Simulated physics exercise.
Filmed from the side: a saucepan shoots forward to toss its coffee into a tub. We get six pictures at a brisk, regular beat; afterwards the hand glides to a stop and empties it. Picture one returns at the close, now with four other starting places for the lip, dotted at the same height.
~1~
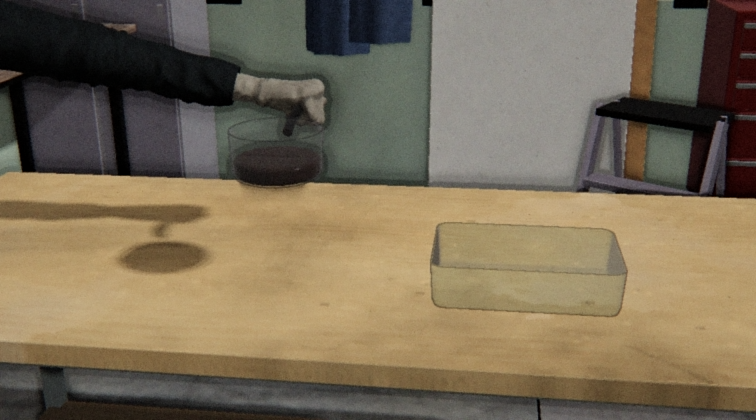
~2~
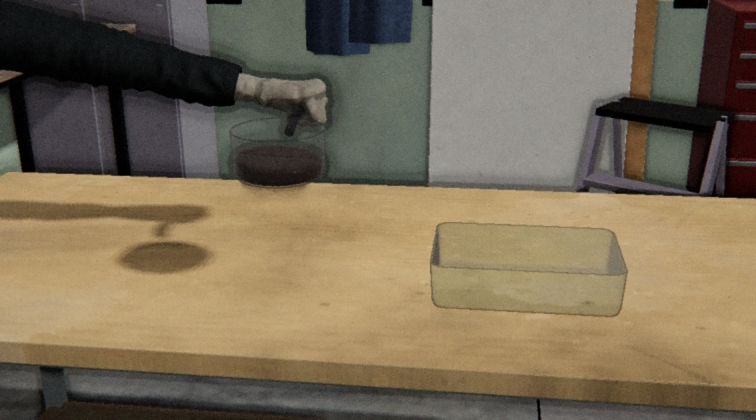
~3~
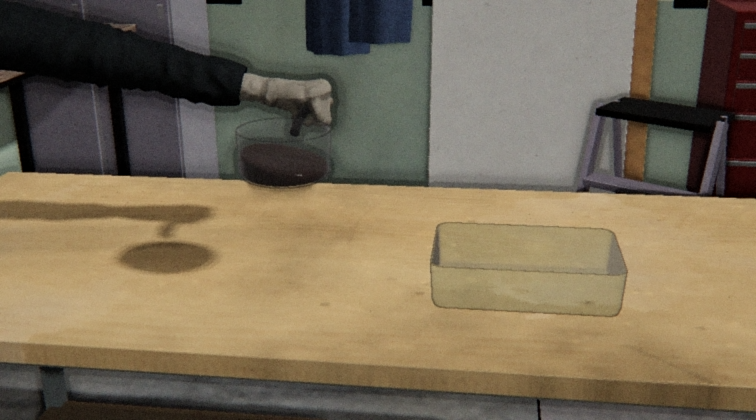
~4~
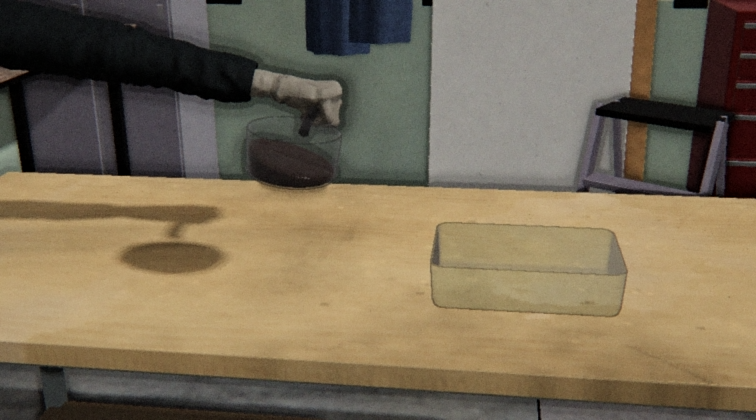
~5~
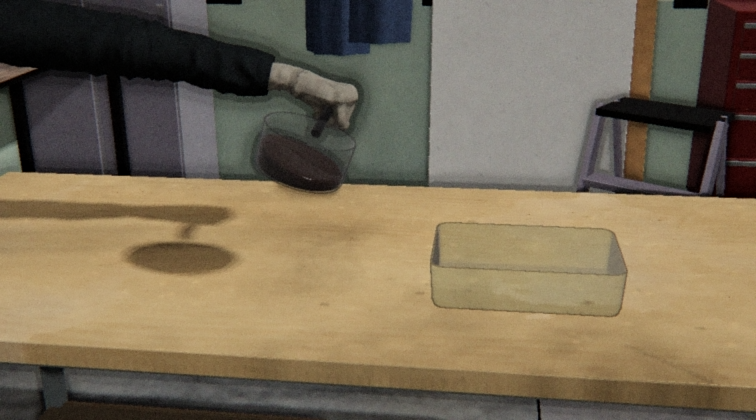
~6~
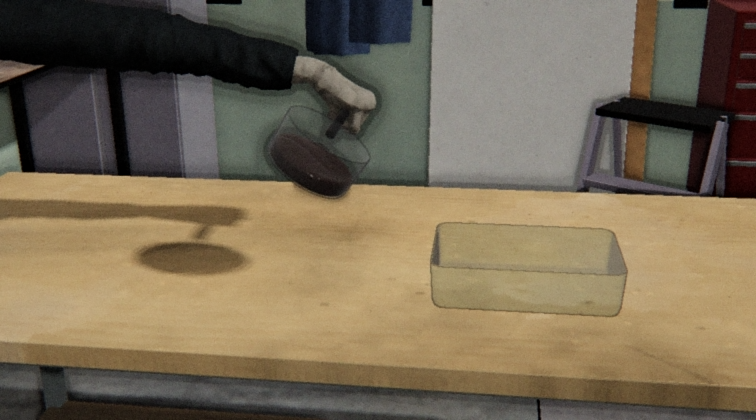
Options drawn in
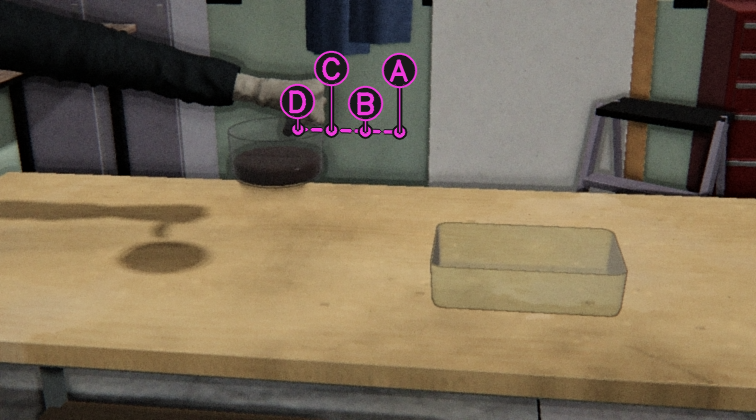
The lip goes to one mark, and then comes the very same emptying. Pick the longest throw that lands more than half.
Go for D.
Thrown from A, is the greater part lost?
No.
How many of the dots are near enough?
All four.
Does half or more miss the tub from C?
No, not at all.
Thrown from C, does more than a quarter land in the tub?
Yes, clearly.
On the marked copy, A at (399, 132); B at (365, 131); C at (331, 130); D at (297, 129).
With A, about 64 % lands in the tub, 5 % falls short and 31 % goes beside or beyond.
With B, about 67 % lands in the tub, 3 % falls short and 30 % goes beside or beyond.
With C, about 76 % lands in the tub, 5 % falls short and 19 % goes beside or beyond.
With D, about 75 % lands in the tub, 10 % falls short and 15 % goes beside or beyond.
